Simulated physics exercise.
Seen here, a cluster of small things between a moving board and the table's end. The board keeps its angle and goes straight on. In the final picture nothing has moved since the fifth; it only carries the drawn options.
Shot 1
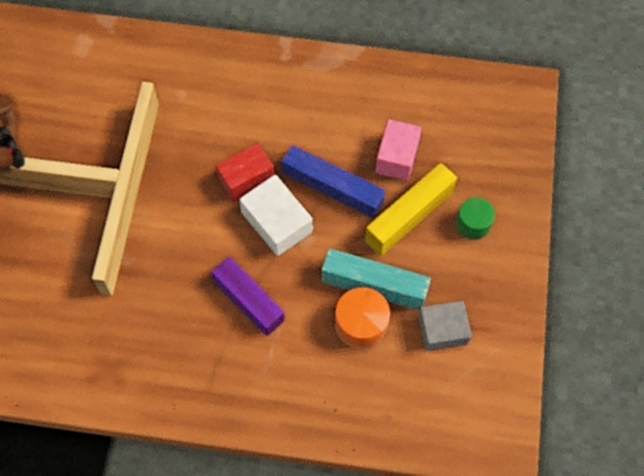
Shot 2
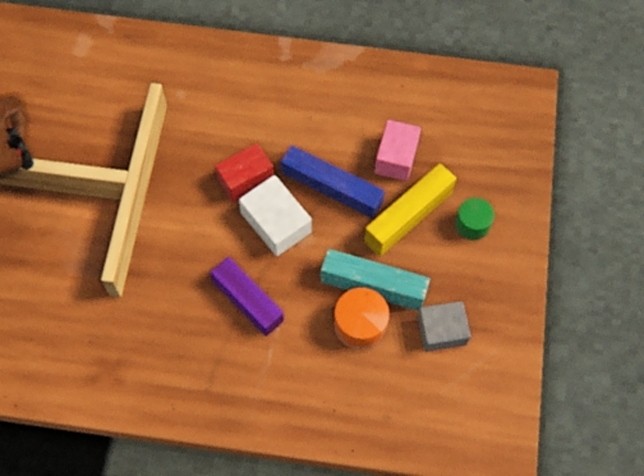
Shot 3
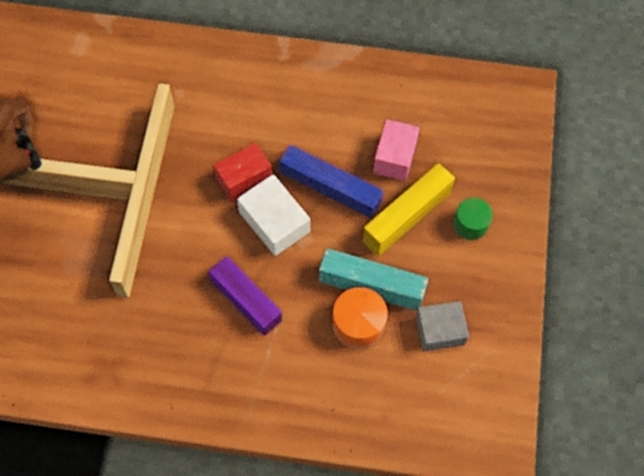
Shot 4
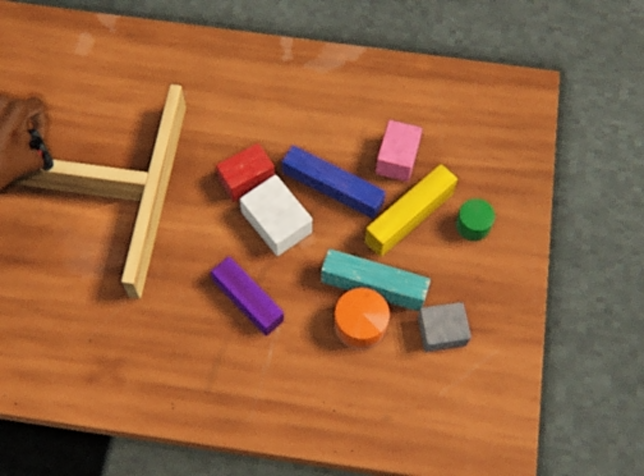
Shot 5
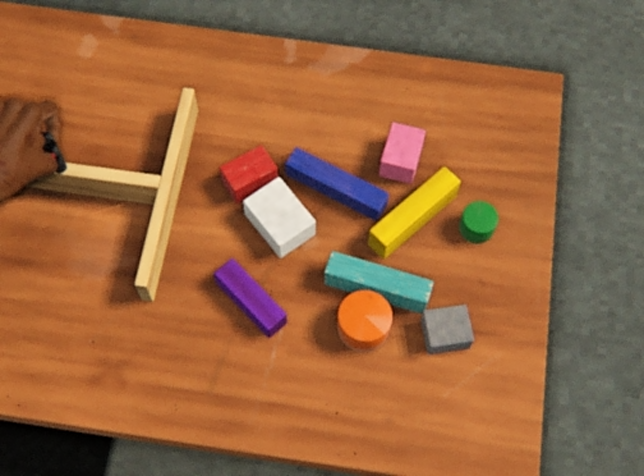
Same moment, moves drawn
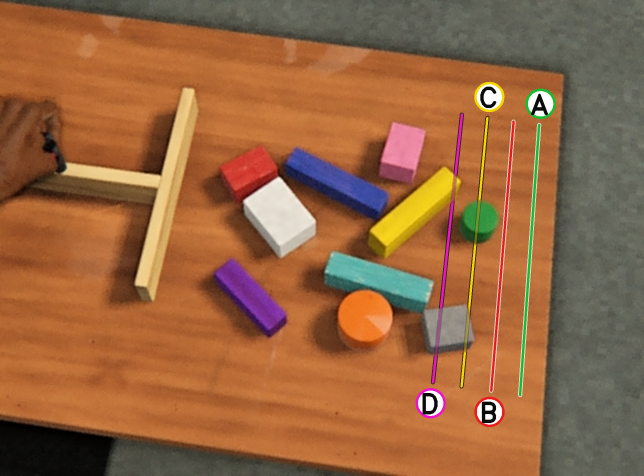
The clip shows a hand at the left sliding a T-shaped wooden board slowly rightward across a wooden table toward a cluster of colourful blocks, bars and round pieces, which stay in place as the gap narrows.
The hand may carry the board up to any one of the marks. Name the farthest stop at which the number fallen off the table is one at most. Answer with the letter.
Up to line D.
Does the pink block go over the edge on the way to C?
By then, no.
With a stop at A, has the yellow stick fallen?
Yes.
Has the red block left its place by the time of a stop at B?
By then, yes.
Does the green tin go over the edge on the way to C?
Yes.
On the copy, A at (530, 252); B at (503, 248); C at (475, 244); D at (448, 240).
On D. First, board (267, 196); purple stick (282, 310); blue bar (350, 175).
Then, board (368, 210); green tin (496, 233); grey block (460, 331).
Finally, board (448, 221); green tin (552, 265); grey block (541, 343); none fallen.
By contrast, A drops eight; B drops five; C drops four.
